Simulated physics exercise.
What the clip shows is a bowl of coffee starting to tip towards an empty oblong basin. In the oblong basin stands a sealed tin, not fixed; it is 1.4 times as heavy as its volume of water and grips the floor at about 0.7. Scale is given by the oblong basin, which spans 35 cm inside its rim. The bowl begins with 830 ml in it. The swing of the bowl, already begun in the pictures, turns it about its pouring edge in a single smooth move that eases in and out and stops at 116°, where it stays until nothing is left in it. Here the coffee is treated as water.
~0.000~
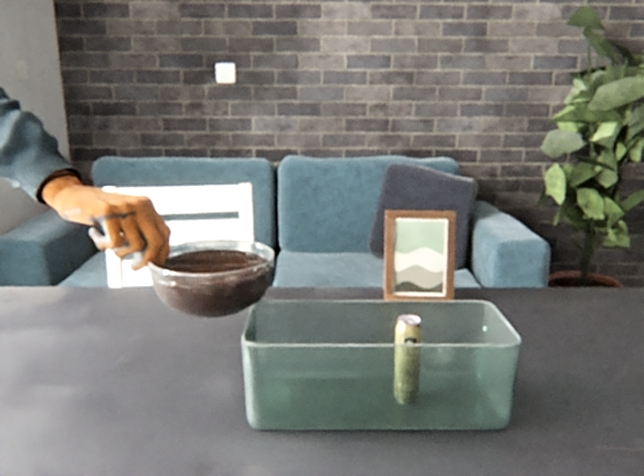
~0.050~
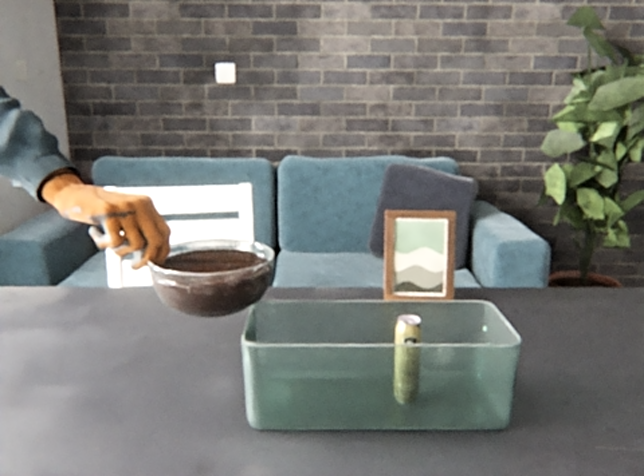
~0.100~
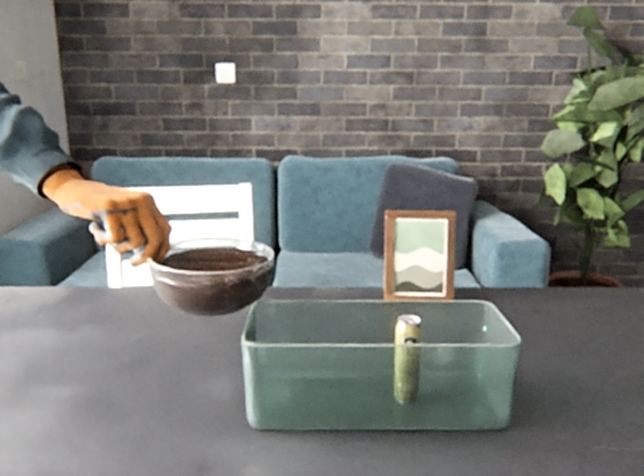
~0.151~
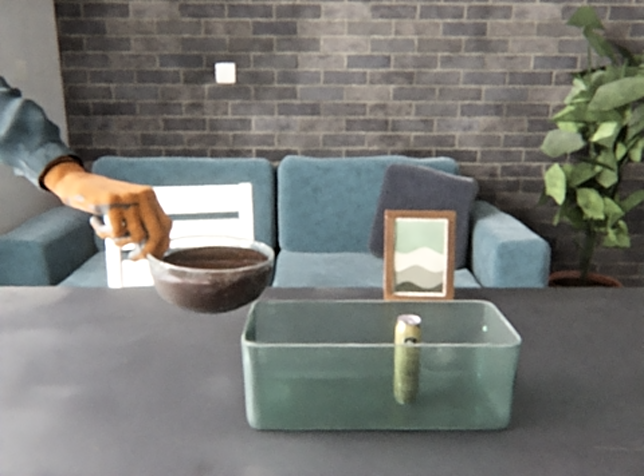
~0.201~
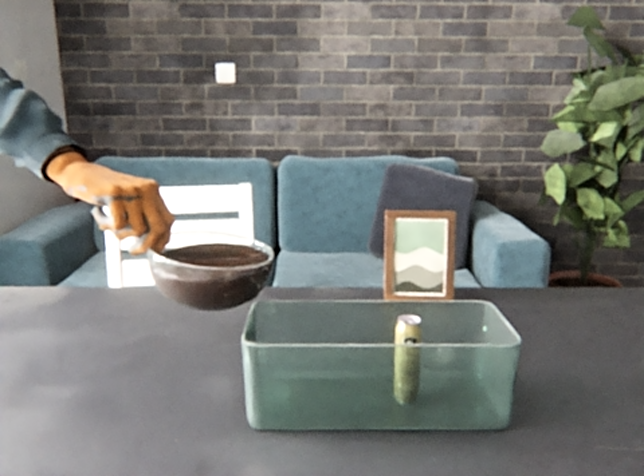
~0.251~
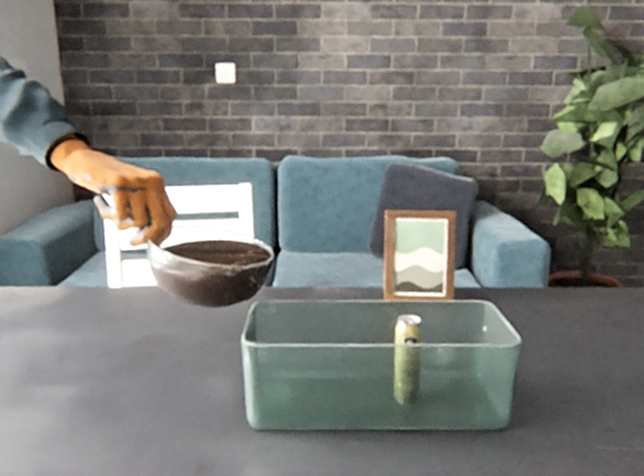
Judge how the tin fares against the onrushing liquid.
It never tumbles.
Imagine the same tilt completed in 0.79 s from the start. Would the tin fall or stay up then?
The tin would stay balanced.
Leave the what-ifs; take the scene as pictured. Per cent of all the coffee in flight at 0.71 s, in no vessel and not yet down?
Some 38 % is the figure.
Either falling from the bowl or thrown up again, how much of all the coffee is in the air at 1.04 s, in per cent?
About 7 per cent.
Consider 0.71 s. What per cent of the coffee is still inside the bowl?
42 %.
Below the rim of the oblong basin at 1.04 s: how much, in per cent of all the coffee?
About 92 %.
Then, 0.71 s in, the tilt is 68° and 42 per cent is still to pour; the tin stands where it began.
Then, 1.04 s in, the tilt is 107° and 1 per cent is still to pour; the tin stands where it began.
Then, 1.39 s in, the tilt is 116° and 0 per cent is still to pour; the tin stands where it began.
Then, 1.77 s in, the tilt is 116° and 0 per cent is still to pour; the tin stands where it began.
Finally, the tin stands where it began.
